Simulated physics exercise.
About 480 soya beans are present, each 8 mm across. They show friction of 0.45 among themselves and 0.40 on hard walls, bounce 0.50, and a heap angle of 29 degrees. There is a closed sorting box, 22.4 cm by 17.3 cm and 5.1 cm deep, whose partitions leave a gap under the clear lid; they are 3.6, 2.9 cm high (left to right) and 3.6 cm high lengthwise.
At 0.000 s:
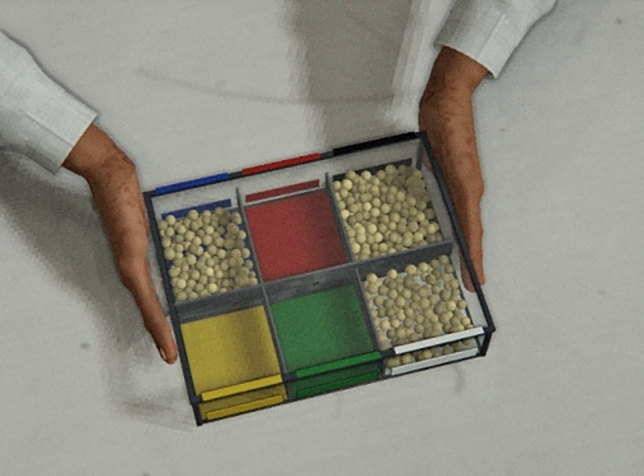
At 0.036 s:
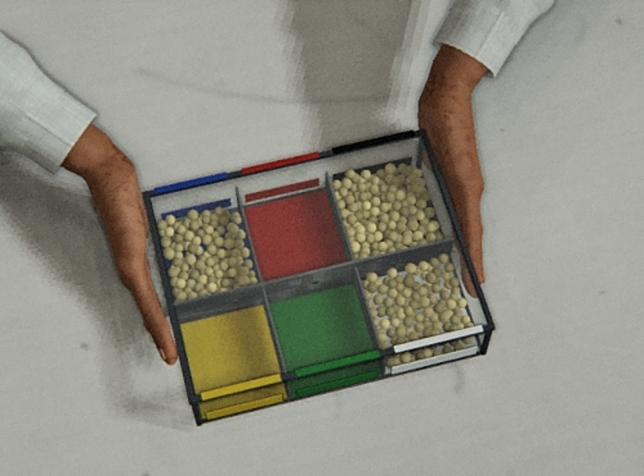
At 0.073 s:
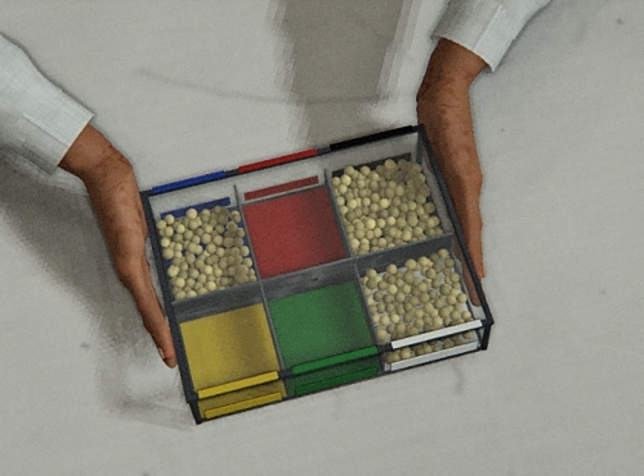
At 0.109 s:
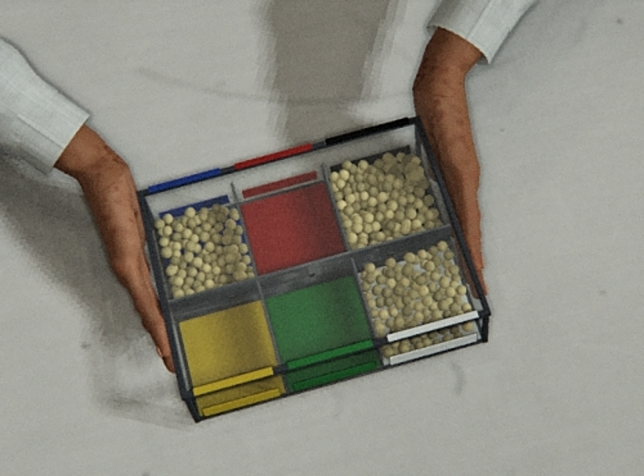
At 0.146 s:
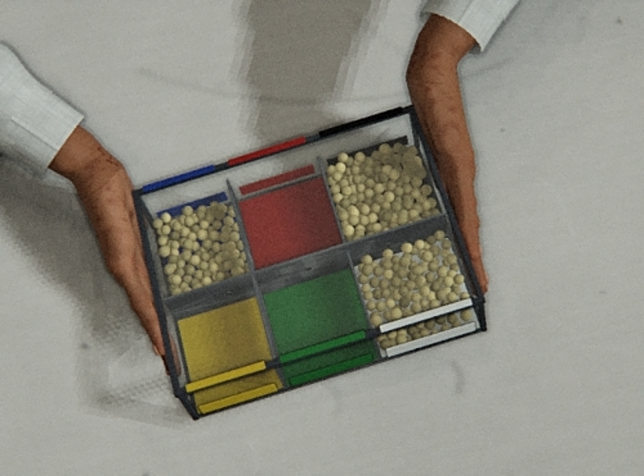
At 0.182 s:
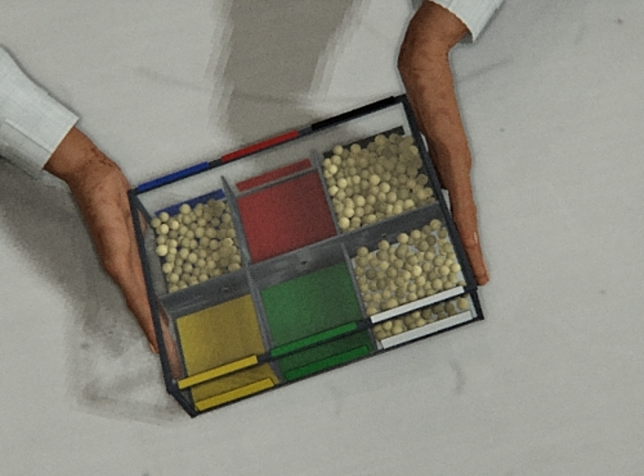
Two hands slowly tilt a closed, divided box of beans, raising its right side.
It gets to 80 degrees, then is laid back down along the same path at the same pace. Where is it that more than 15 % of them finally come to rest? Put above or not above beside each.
In order: Red: Crosses the line. Blue: Crosses the line. Green: Stays behind the line. Yellow: Stays behind the line. White: Stays behind the line. Black: Crosses the line.
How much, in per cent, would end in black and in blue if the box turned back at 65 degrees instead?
You'd see black with 35 % and blue with 30 %.
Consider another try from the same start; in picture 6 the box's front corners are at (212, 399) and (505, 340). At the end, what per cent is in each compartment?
In per cent, the final split is red 0, blue 20, green 0, yellow 5, white 30, black 45.
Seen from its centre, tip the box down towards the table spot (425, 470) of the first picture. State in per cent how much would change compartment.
About 15 per cent.
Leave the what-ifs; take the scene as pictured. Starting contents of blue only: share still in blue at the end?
Roughly 100 per cent.
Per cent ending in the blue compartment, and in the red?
Blue 40 %, red 20 %.
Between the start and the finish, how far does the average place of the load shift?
Measured shift: Some 5.5 cm.
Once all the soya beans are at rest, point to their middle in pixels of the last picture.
Near (265, 239).
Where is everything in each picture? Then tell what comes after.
In the first picture, box tilt 0 degrees, front corners at (195, 398) and (489, 327); blue 30 %, white 25 %, black 45 %.
In the second picture, box tilt 1 degrees, front corners at (194, 398) and (489, 325).
In the third picture, box tilt 2 degrees, front corners at (191, 396) and (487, 320).
In the fourth picture, box tilt 6 degrees, front corners at (186, 394) and (484, 311), lowest corner left back.
In the fifth picture, box tilt 10 degrees, front corners at (179, 390) and (479, 298), lowest corner left back.
In the sixth picture, box tilt 14 degrees, front corners at (172, 387) and (471, 286), lowest corner left back; blue 30 %, white 25 %, black 45 %. The box's pace is about 110 degrees a second.
After 0.85 s, tilt 80 degrees; red 10 %, blue 30 %, white 25 %, black 35 %.
Then, at 1.30 s, tilt 35 degrees; red 20 %, blue 40 %, green 10 %, white 10 %, black 20 %.
After 1.82 s, tilt 0 degrees; red 20 %, blue 40 %, green 10 %, white 10 %, black 20 %.
In the end, at 2.4 s, red 20 %, blue 40 %, green 10 %, yellow 0 %, white 10 %, black 20 %.
